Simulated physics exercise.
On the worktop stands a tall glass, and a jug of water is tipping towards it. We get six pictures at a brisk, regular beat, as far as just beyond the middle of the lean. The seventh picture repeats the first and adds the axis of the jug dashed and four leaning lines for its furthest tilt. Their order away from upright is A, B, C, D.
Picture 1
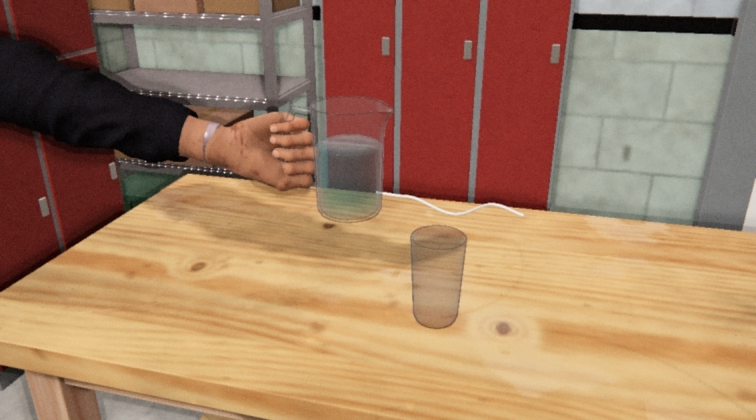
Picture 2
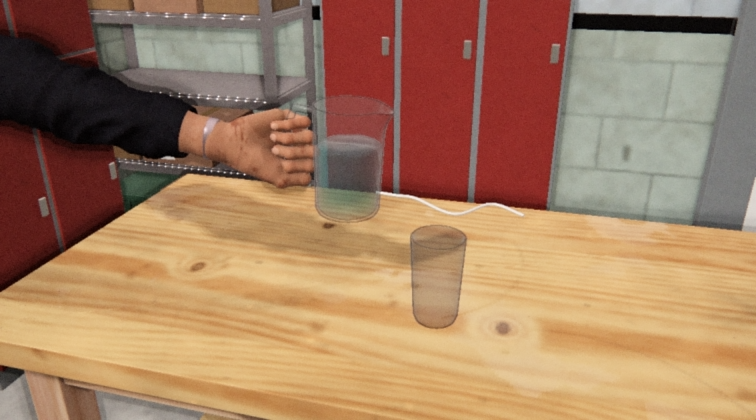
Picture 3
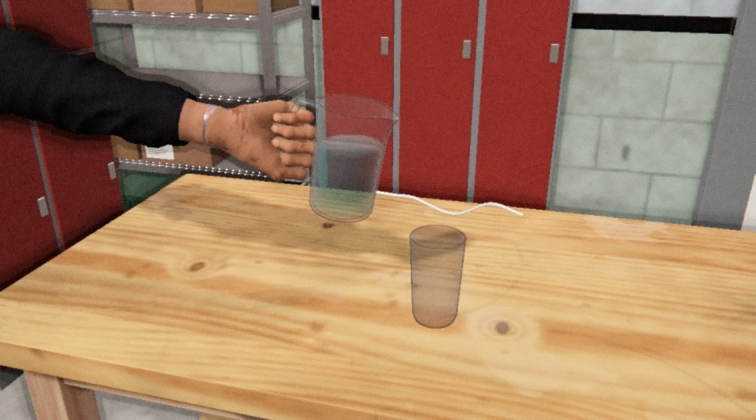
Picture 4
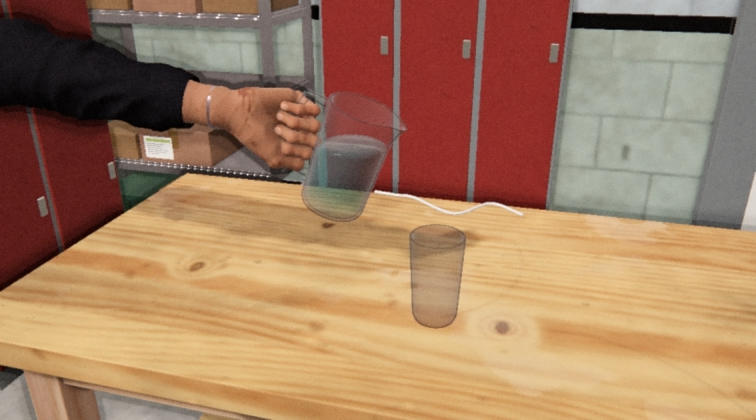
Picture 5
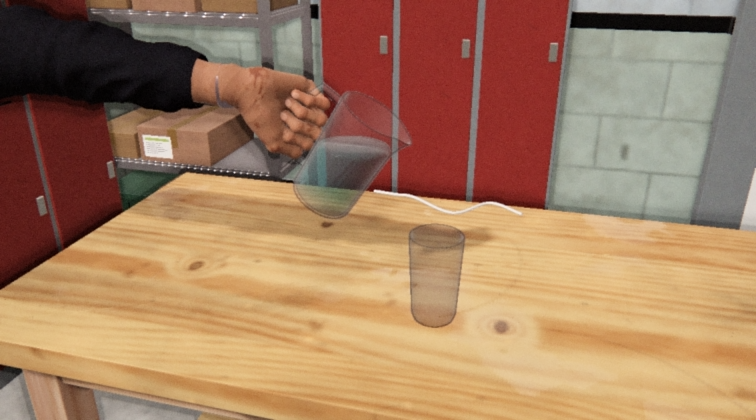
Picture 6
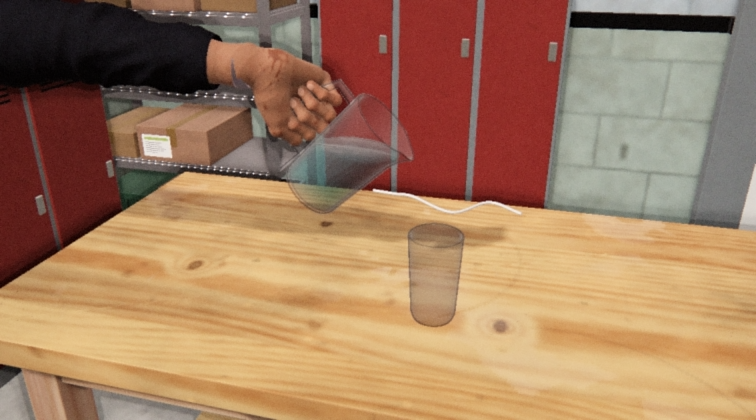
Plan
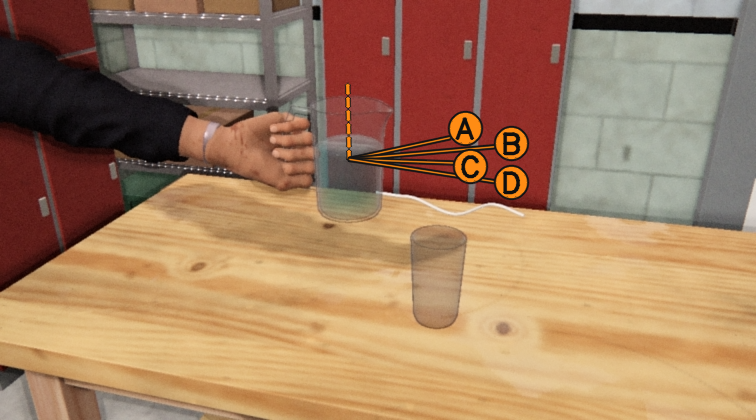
A hand in a dark sleeve reaches in from the left, holding a clear jug of water above a pale wooden worktop, seen from slightly above in a room with red lockers. An empty-looking tall glass stands right of the jug, with a white cord behind and boxes on shelves at back left. The hand steadily tilts the jug rightward, its lip lowering, while the view stays practically still.
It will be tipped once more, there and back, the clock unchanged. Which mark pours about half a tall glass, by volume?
The answer is line A.
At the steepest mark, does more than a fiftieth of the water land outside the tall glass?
Yes.
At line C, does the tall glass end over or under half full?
Over half.
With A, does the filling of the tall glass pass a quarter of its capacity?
Yes, it does.
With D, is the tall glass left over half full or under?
Over half.
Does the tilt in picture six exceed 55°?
No.
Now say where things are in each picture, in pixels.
The first picture shows upright, lip at (391, 110); rim of the tall glass round (439, 236); nothing has left yet.
The second picture shows tipped about 2°, lip at (393, 112); nothing has left yet.
The third picture shows tipped about 9°, lip at (398, 118); nothing has left yet.
The fourth picture shows tipped about 20°, lip at (405, 129); nothing has left yet.
The fifth picture shows tipped about 33°, lip at (410, 143); nothing has left yet.
The sixth picture shows tipped about 46°, lip at (412, 158); nothing has left yet.
In orange, A at (450, 137); B at (494, 146); C at (453, 162); D at (494, 181).
With A, the tall glass ends with about 50 % of what it can hold.
With B, the tall glass ends with about 71 % of what it can hold.
With C, the tall glass ends with about 87 % of what it can hold; 5 % of the water is spilt.
With D, the tall glass ends with about 93 % of what it can hold; 13 % of the water is spilt.
